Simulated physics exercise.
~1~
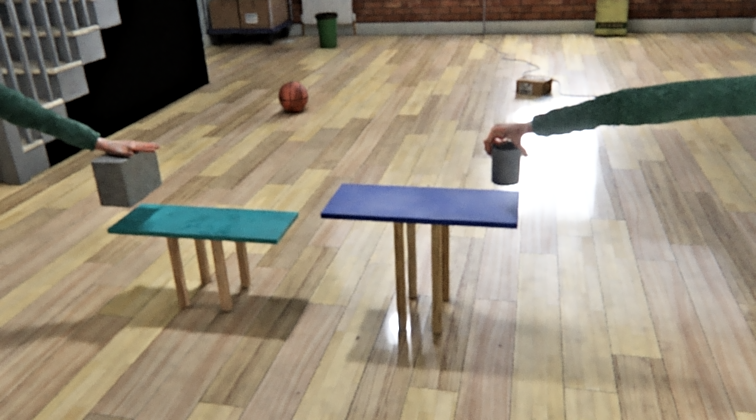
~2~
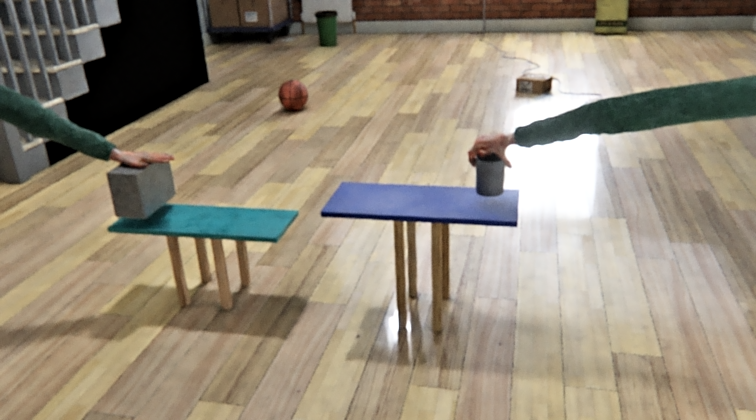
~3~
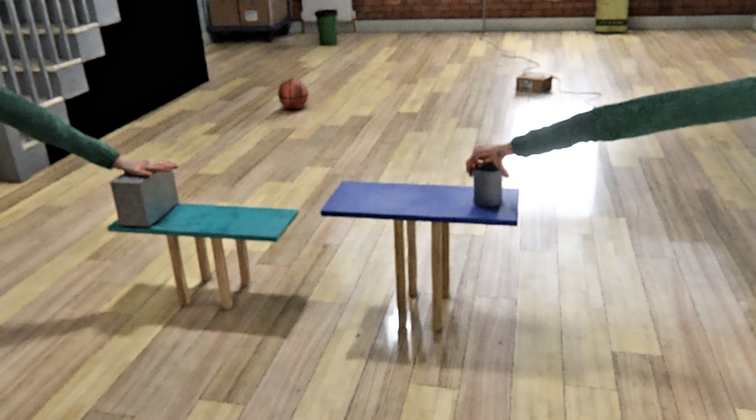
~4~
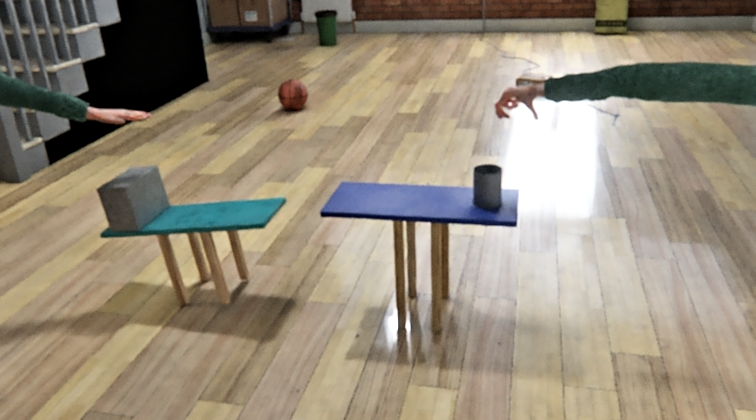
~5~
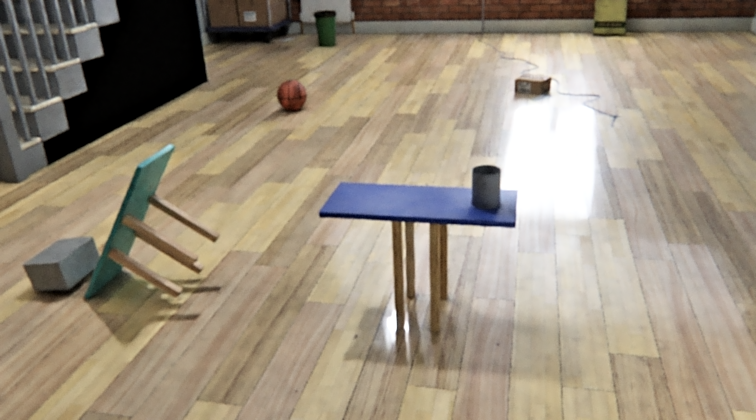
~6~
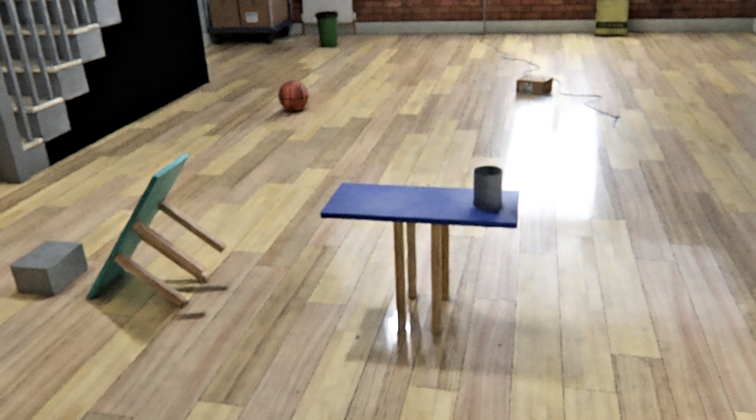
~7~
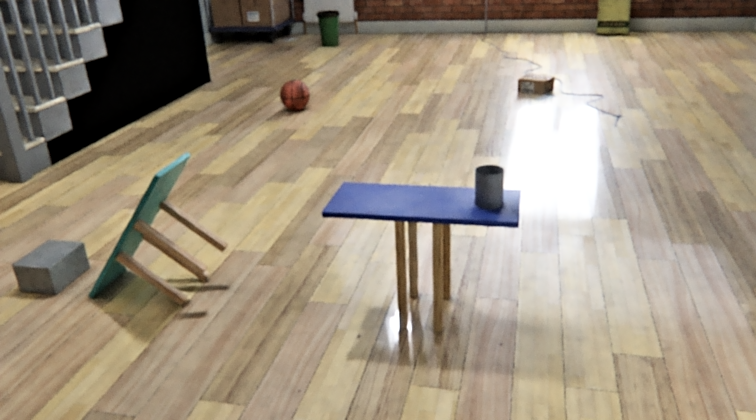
We see two hands set a grey block on the left end of a turquoise trestle and a dark grey beaker on the right end of a blue one. Once released, the turquoise trestle tips over leftward, dropping the block to the floor, while the blue trestle stays standing with its beaker upright.
